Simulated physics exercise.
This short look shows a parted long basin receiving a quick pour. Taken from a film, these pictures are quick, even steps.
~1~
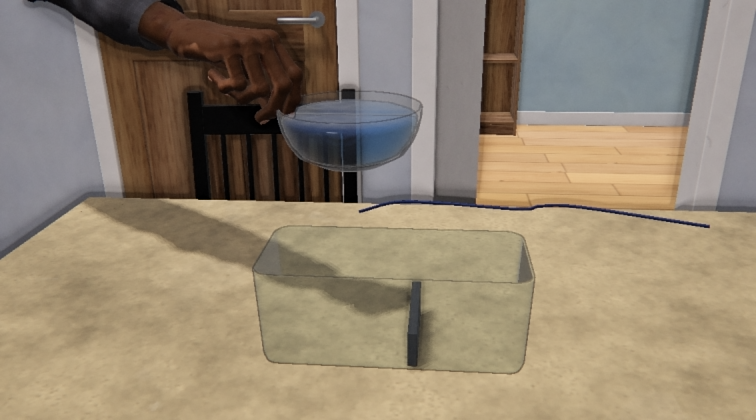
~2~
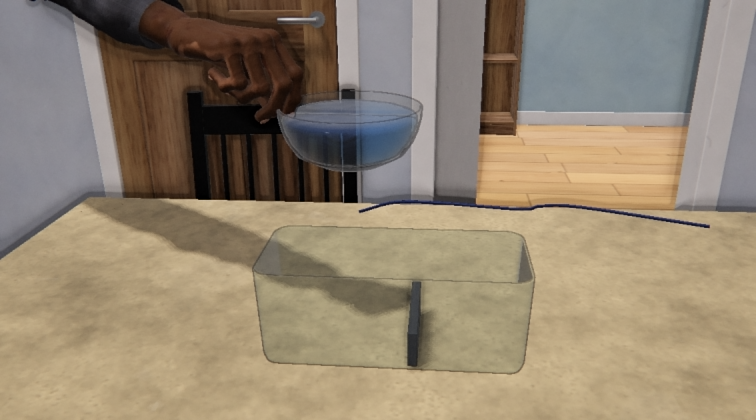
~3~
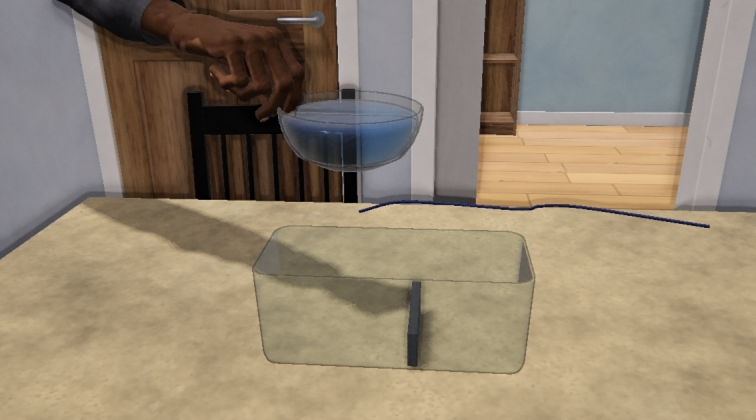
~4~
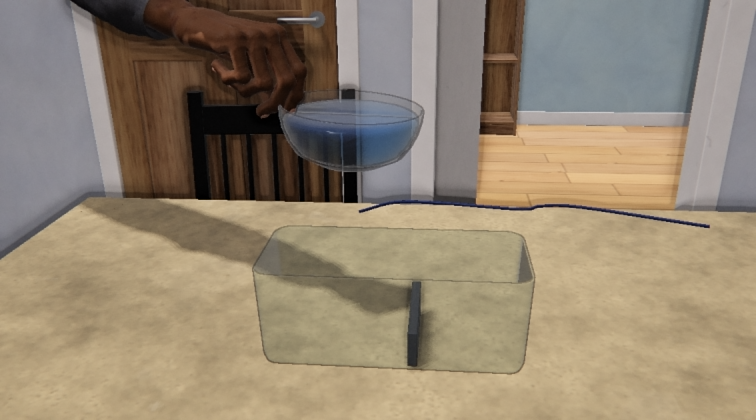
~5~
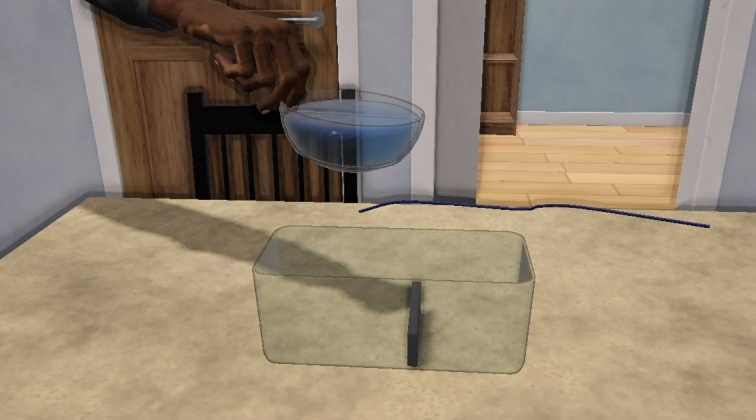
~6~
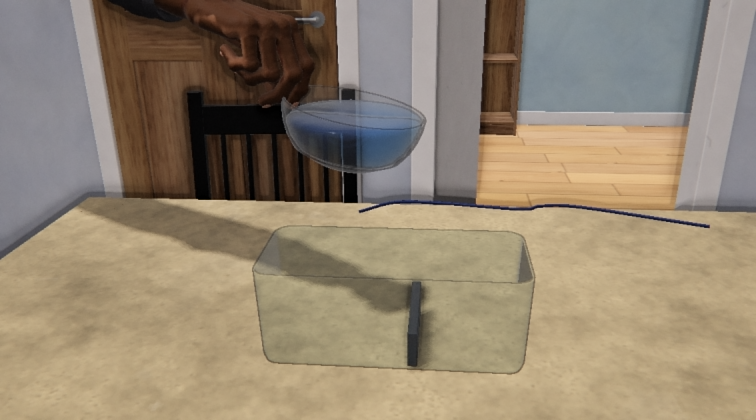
A clear glass bowl of blue liquid hangs above a mottled beige table in a room with a brown wooden door, black chair and doorway onto pale floorboards, seen from the front, slightly above. Below sits a long transparent basin with a dark upright divider, a thin dark blue cord behind. A hand at the bowl's left rises slightly as the bowl gradually tilts rightward; the camera stays still.
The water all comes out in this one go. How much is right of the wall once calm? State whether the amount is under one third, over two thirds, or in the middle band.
Short answer, the right side gets past two thirds.
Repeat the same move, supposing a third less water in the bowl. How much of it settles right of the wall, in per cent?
Estimated share: Around 90 %.
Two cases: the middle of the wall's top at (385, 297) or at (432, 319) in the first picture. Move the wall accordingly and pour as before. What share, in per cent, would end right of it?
About 95 per cent on the first try, and 55 per cent on the second.
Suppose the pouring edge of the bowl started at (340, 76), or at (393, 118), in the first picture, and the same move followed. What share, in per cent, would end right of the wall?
First about 45, then 75 per cent.
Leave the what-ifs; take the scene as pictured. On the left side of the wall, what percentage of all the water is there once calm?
That works out near 10 in every hundred.
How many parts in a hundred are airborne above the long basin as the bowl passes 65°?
Some 40 per cent.
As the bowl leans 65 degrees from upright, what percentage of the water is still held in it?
Near 35 in a hundred still remains.
A moment on, the bowl is tipped part way and 37 per cent is still to pour, 0 is left of the wall and 22 right of it.
Next, the bowl is tipped on its side and 2 per cent is still to pour, 8 is left of the wall and 84 right of it.
Then the bowl is tipped right over and 0 per cent is still to pour, 12 is left of the wall and 87 right of it.
Later the bowl is tipped right over and 0 per cent is still to pour, 12 is left of the wall and 87 right of it.
At rest 12 per cent lies left of the wall, 87 right of it and 1 outside.
